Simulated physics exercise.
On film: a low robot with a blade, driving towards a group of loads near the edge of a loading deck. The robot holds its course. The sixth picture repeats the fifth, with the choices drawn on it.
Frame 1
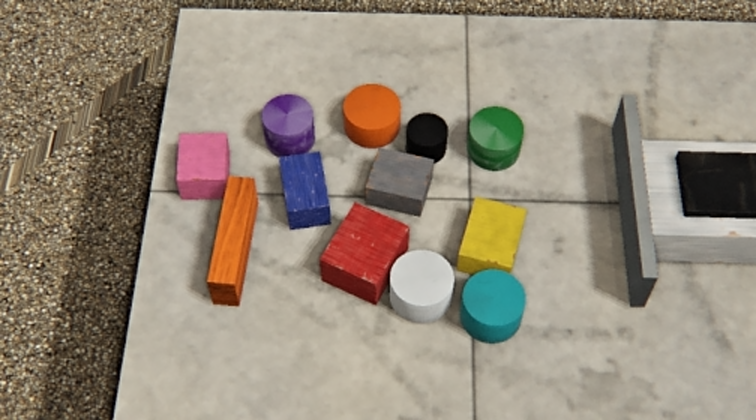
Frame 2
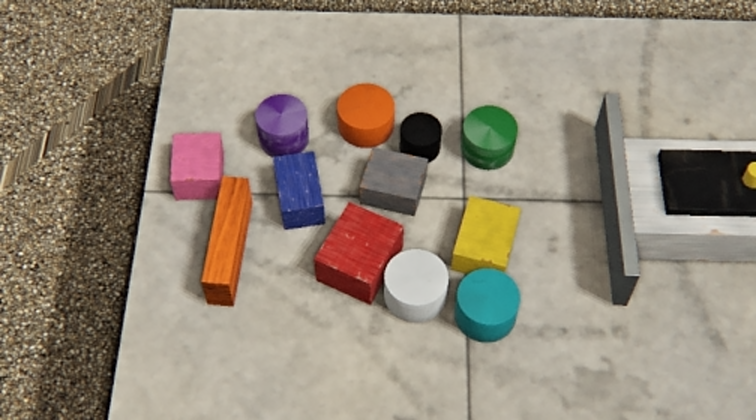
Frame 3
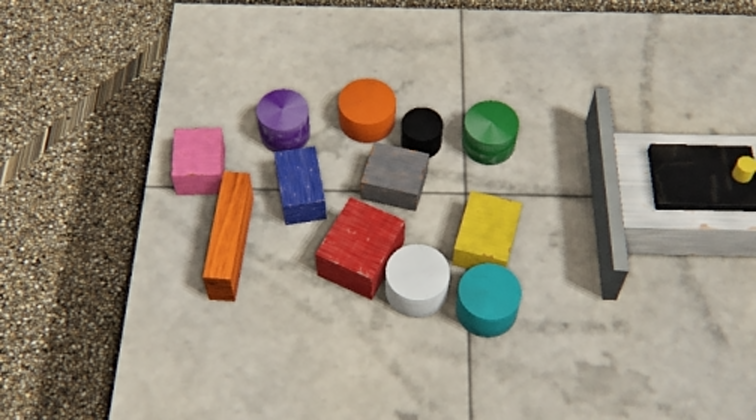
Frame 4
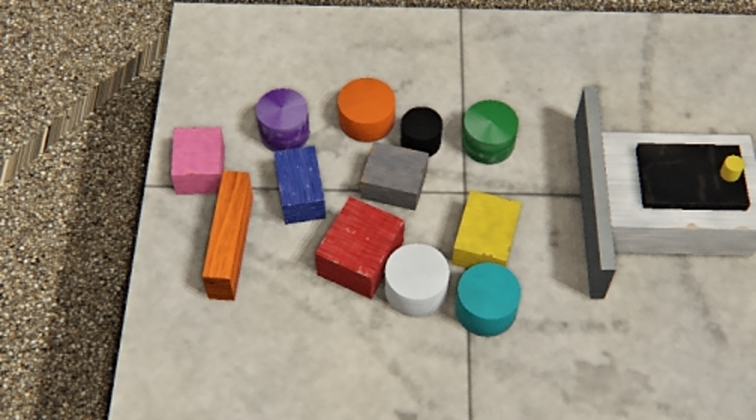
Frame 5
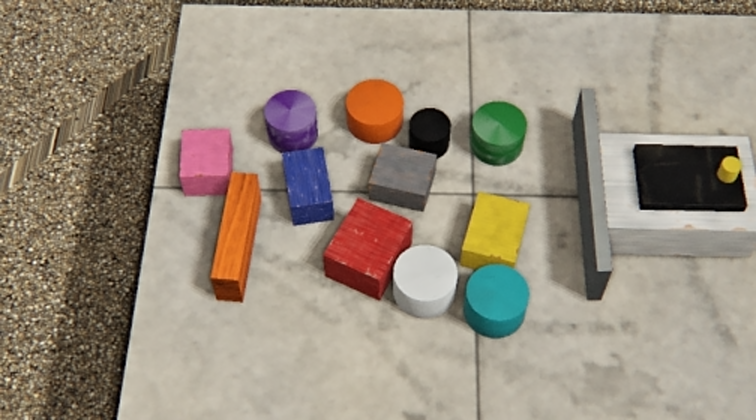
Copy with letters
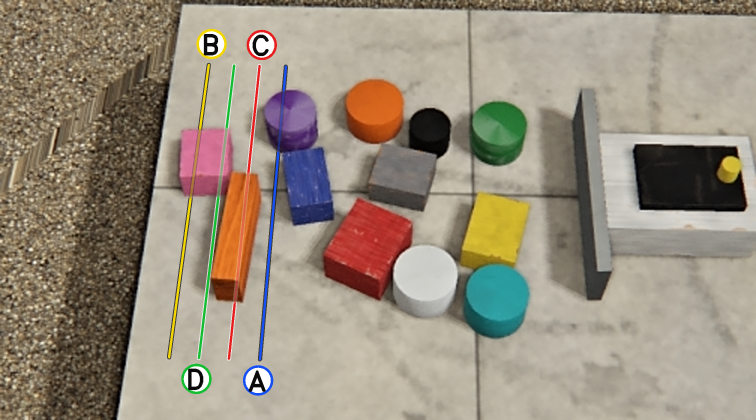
Low grey-bladed robot edging slowly left across a pale tiled deck towards a cluster of colourful blocks and cylinders standing still.
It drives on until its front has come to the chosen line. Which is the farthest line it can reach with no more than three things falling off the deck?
Line C.
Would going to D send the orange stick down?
Yes.
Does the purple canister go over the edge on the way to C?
No.
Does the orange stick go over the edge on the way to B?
Yes.
On the marked copy, A at (274, 201); B at (191, 199); C at (246, 200); D at (218, 200).
Following C. Soon after the start, robot (556, 174); turquoise canister (471, 318); orange canister (360, 106).
Later, robot (429, 171); pink crate (175, 154); orange stick (179, 238).
In the end, robot (331, 169); orange stick over the edge; pink crate over the edge; three fallen.
As for the rest, A is within the limit but short; B drops six; D drops six.
